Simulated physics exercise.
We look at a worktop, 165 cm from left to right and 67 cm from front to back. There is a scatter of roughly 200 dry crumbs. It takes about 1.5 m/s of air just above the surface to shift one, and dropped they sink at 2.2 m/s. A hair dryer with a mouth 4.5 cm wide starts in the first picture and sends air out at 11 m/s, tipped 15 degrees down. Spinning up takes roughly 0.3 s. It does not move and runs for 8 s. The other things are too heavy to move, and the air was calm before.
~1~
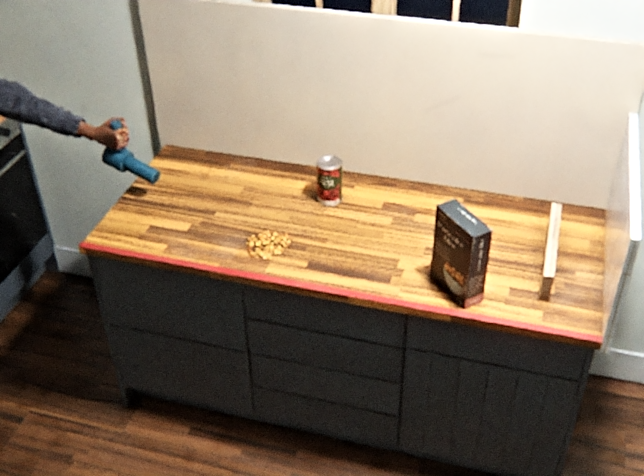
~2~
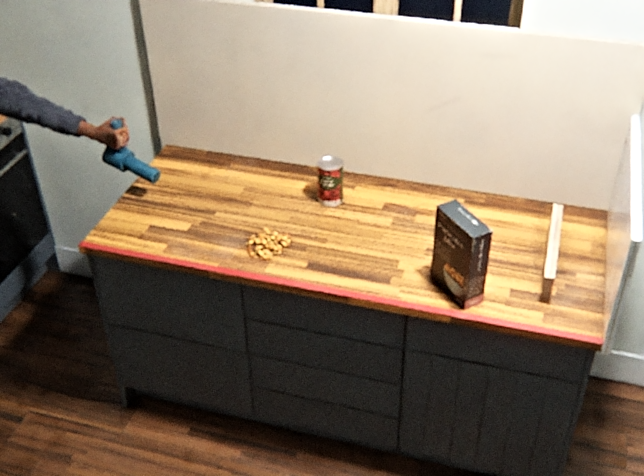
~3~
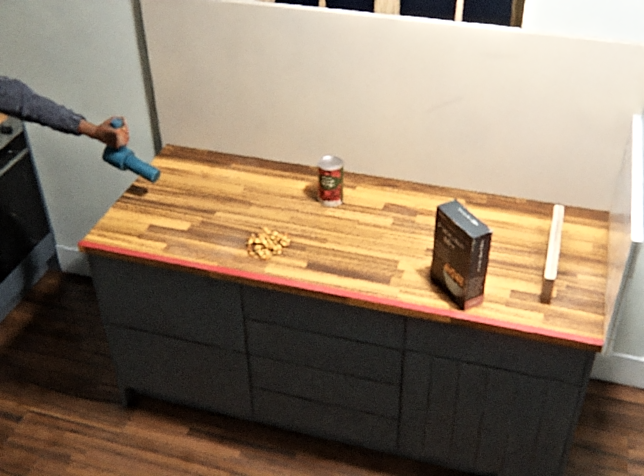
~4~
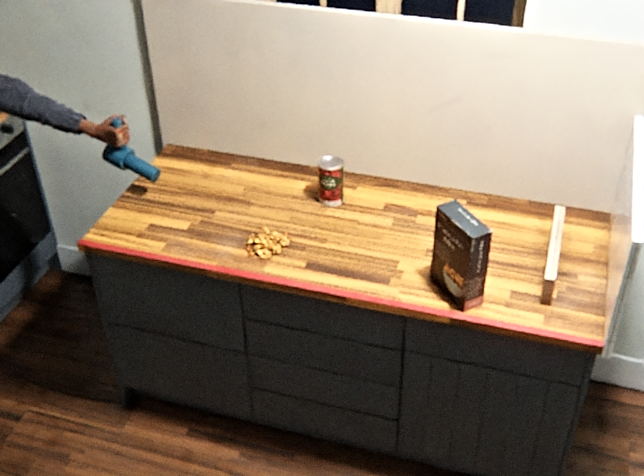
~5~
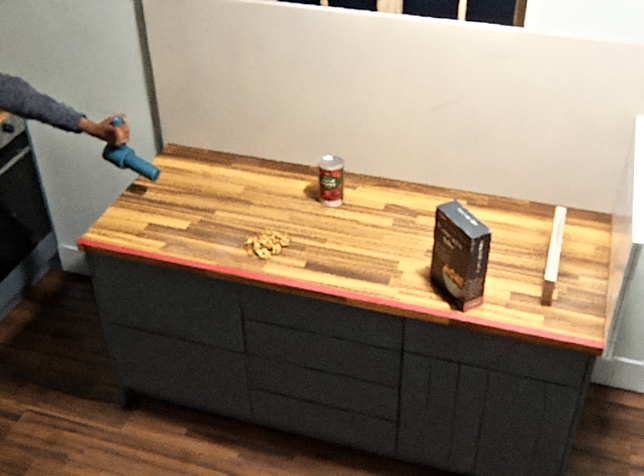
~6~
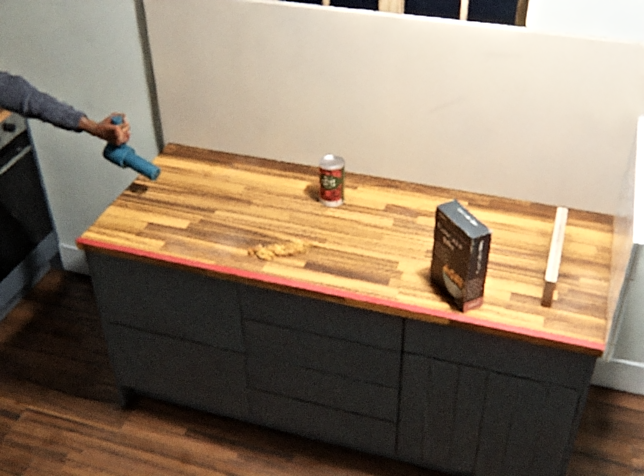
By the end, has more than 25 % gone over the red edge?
Answer: Yes.
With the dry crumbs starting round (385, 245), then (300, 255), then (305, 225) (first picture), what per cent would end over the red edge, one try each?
In turn about 10 %, 90 %, 2 %.
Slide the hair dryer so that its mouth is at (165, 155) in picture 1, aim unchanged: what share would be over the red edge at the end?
In that case some 90 per cent.
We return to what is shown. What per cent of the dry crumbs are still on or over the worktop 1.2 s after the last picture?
Near 5 %.
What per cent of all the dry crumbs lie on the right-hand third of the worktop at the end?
Some 4 per cent.
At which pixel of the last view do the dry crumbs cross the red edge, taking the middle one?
At about (379, 304).
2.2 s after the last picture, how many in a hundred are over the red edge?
About 90 %.
Then, 1.2 s after the last picture, 6 % are on the move or not yet settled, 94 % are over the red edge.
Then, 2.2 s after the last picture, 6 % are on the move or not yet settled, 94 % are over the red edge.
Then, 4.1 s after the last picture, 4 % are on the move or not yet settled, 96 % are over the red edge.
Then, 7.7 s after the last picture, at the end, 96 % are over the red edge.
